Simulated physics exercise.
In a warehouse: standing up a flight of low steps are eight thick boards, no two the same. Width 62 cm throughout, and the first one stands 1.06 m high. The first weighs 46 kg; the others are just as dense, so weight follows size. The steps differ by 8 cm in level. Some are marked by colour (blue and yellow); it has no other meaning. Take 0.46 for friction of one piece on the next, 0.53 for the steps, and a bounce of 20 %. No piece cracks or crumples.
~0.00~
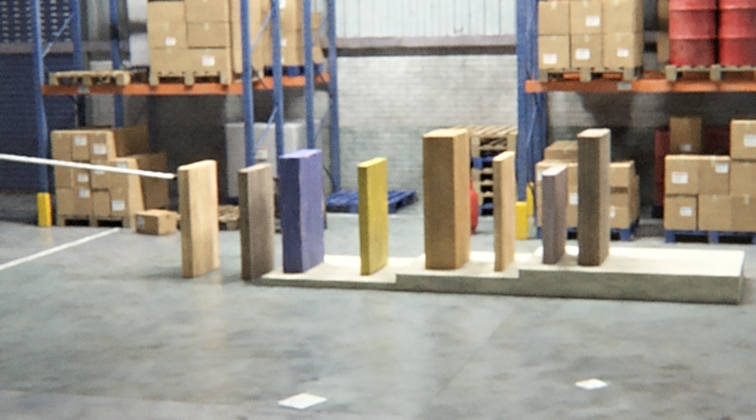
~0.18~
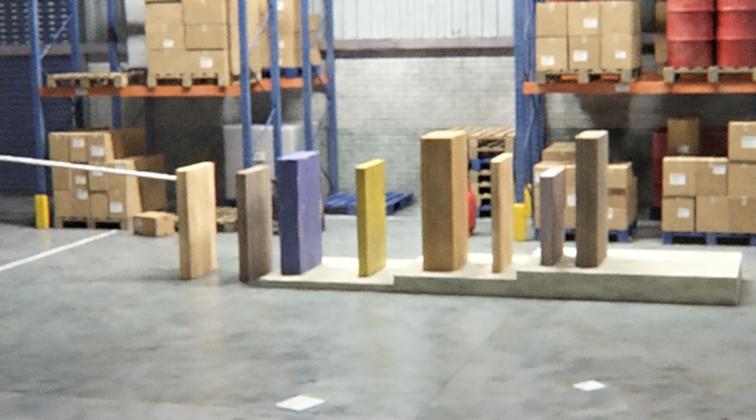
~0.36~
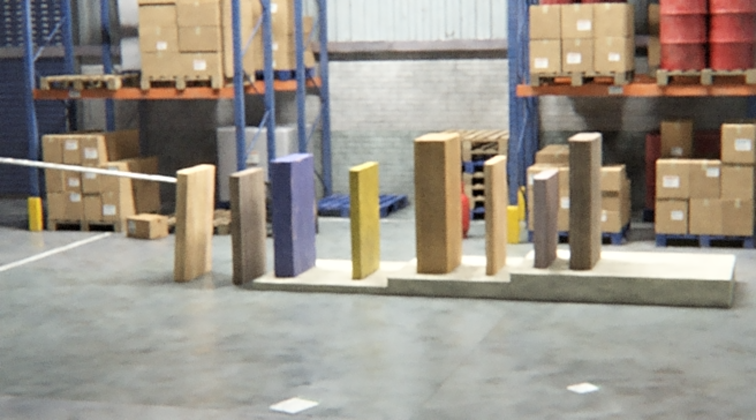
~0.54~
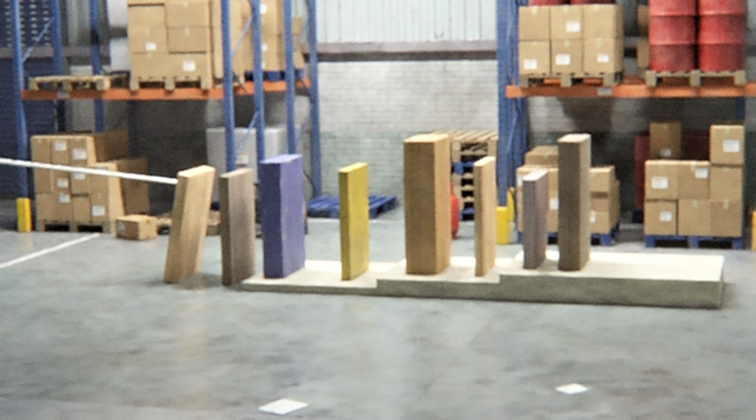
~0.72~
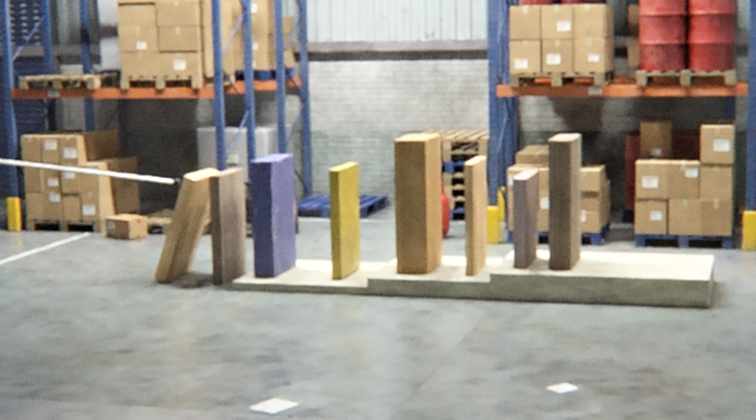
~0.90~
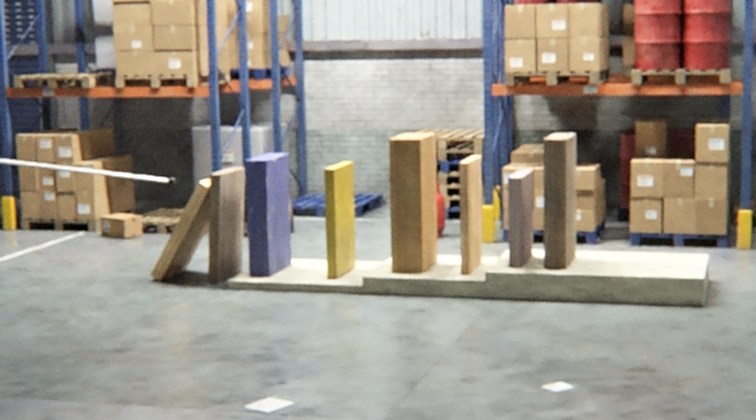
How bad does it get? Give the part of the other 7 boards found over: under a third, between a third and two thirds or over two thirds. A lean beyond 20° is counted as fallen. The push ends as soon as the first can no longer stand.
It comes to upwards of two thirds.
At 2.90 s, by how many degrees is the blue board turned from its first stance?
Some 70°.
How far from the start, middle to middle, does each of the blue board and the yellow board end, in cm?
About: Blue 70, yellow 50.
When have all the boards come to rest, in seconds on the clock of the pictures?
Near 3.5 s.
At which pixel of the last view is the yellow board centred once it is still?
Around (391, 247).
Around 1.38 s, 1 of the 7 other boards over; blue board tipped 12°.
Around 1.84 s, 3 of the 7 other boards over; blue board tipped 56°; yellow board tipped 31°.
Around 2.54 s, 6 of the 7 other boards over; blue board tipped 72°; yellow board tipped 60°.
Around 2.90 s, 7 of the 7 other boards over; blue board tipped 74°; yellow board tipped 64°.
Finally (3.5 s), 7 of the 7 other boards over; blue board tipped 74°; yellow board tipped 65°. That is 100 per cent. Not one is left standing. Seen by the last camera, middles, blue board near (330, 247), yellow board near (391, 247).
